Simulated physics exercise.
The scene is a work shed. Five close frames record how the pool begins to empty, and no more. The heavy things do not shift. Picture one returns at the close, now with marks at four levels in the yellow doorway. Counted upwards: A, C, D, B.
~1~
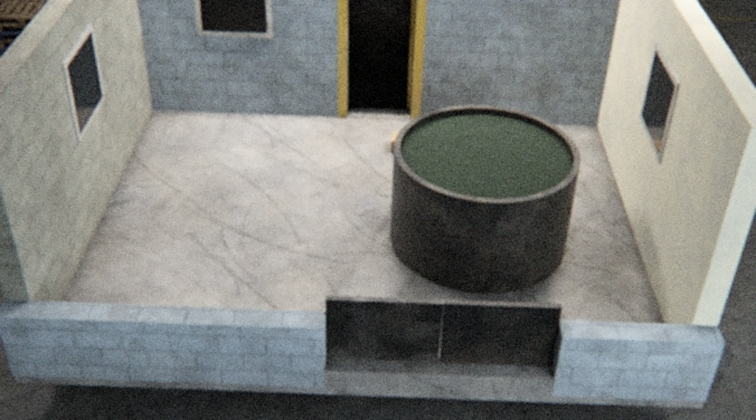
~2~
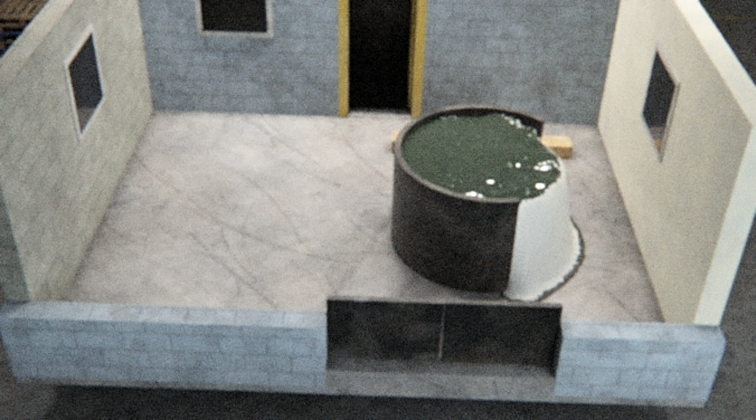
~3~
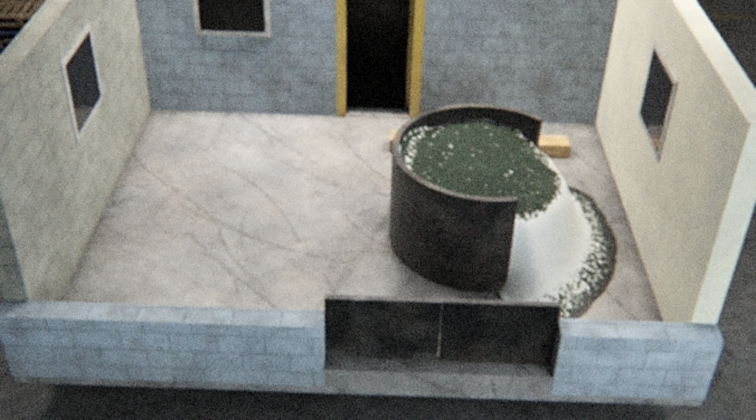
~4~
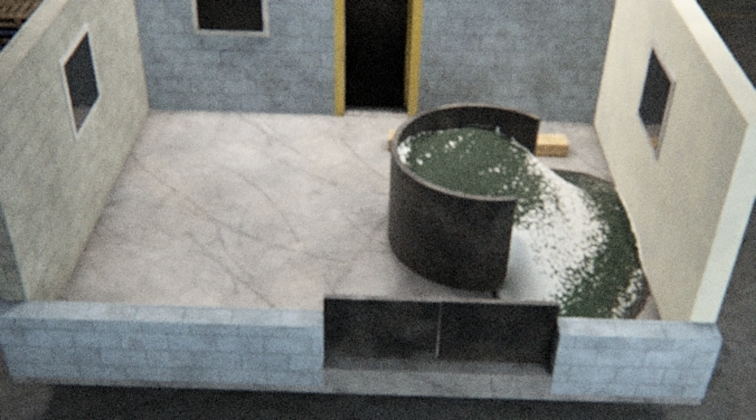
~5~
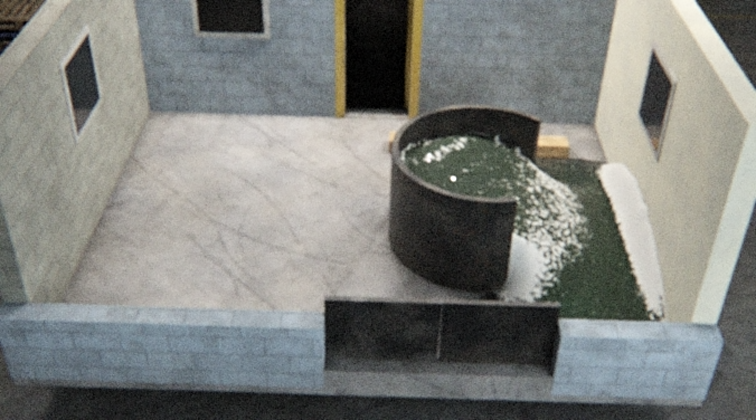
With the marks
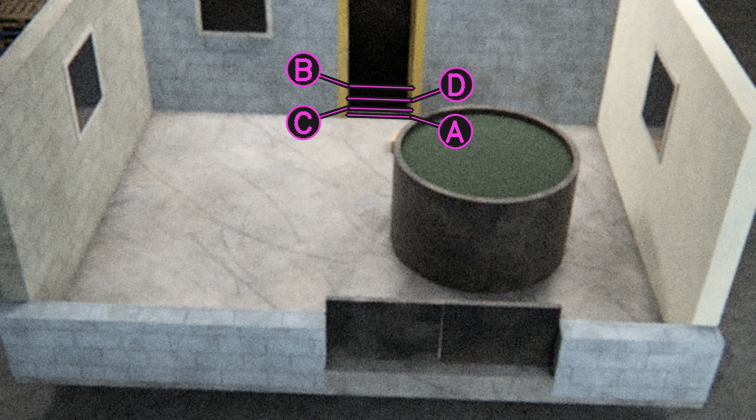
A round dark tank brimming with green water stands right of centre in a roofless work shed of grey block and cream walls, seen from above the low front wall by a still camera. Behind it are a yellow-framed doorway and a small window, with pale marbled floor to the left. The tank's right side opens, and white, foaming water pours out, spreading green across the floor to the right-hand wall.
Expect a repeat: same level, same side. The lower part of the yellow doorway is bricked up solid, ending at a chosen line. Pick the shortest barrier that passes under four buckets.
That is mark C.
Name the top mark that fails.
That would be A.
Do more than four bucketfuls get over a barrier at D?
No, that is safe.
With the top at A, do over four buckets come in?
Yes.
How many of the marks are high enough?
Three of the four.
On the marked copy, A at (379, 115); B at (380, 86); C at (379, 109); D at (379, 99); from the bottom up A, C, D, B.
With A, about 12 bucketfuls get in.
With B, nothing gets over.
With C, a splash gets over, under a bucket.
With D, nothing gets over.
